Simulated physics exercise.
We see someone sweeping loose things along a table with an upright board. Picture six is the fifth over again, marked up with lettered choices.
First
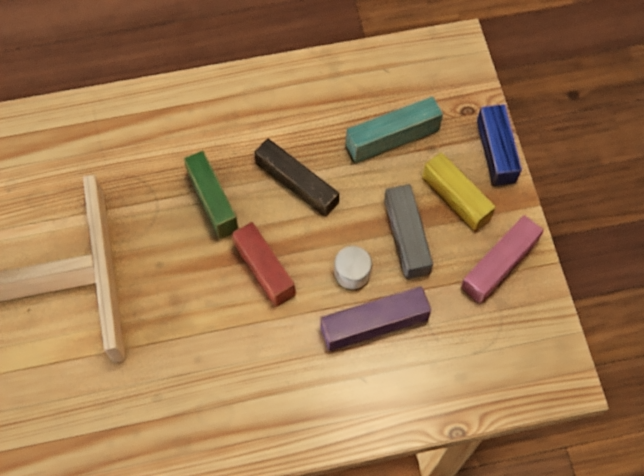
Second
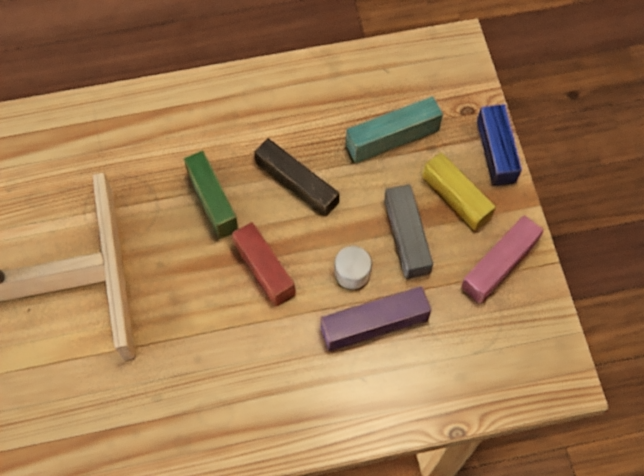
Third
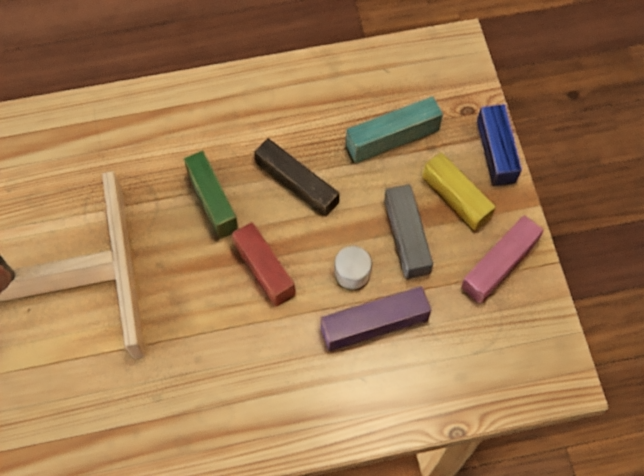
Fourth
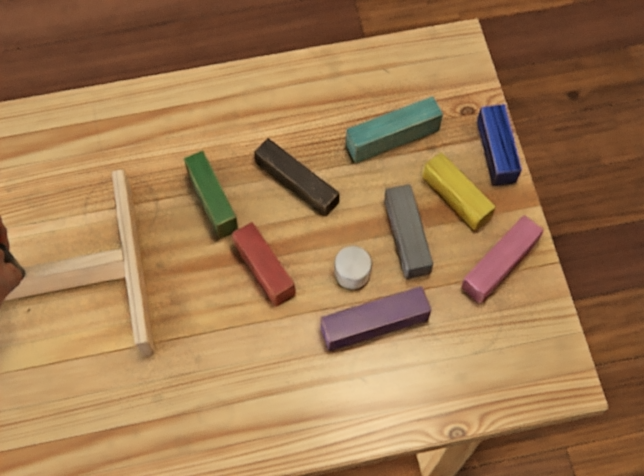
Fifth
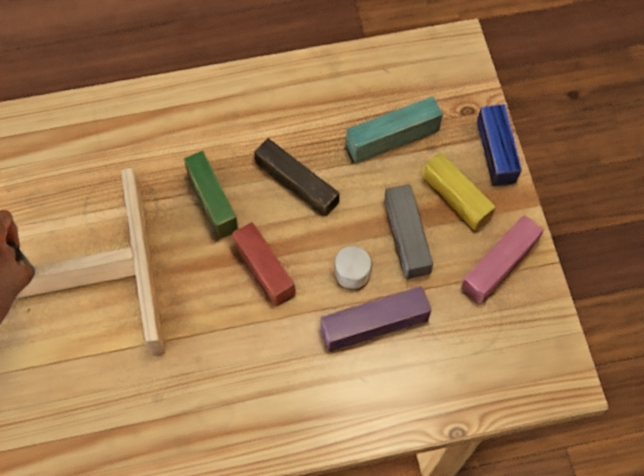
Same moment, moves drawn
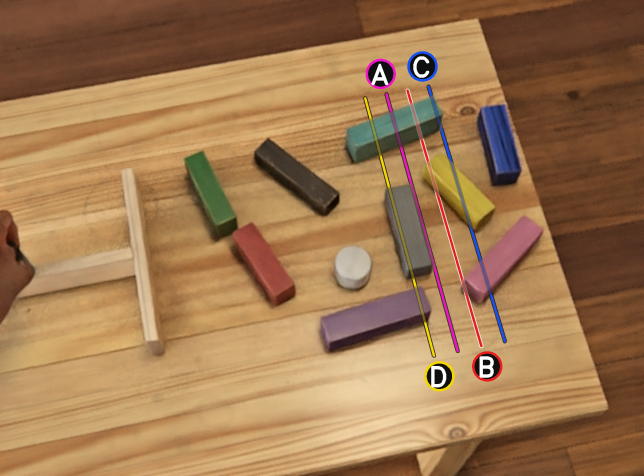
A hand pushing an upright wooden board slowly rightward across a table towards scattered coloured bars and a pale tin, all still.
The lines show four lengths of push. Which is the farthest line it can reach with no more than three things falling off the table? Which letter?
No fourth one falls up to C.
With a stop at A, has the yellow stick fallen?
By then, no.
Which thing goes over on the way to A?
The blue stick.
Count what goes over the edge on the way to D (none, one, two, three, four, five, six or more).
The count is none.
On the marked copy, A at (420, 215); B at (442, 211); C at (464, 206); D at (398, 219).
With C. Early on, board (259, 228); green bar (266, 181); black bar (307, 177).
Further on, board (376, 206); blue stick (507, 145); turquoise bar (450, 121).
At the end, board (465, 189); blue stick over the edge; yellow stick over the edge; three fallen.
As for the rest, A is within the limit but short; B is within the limit but short; D is within the limit but short.
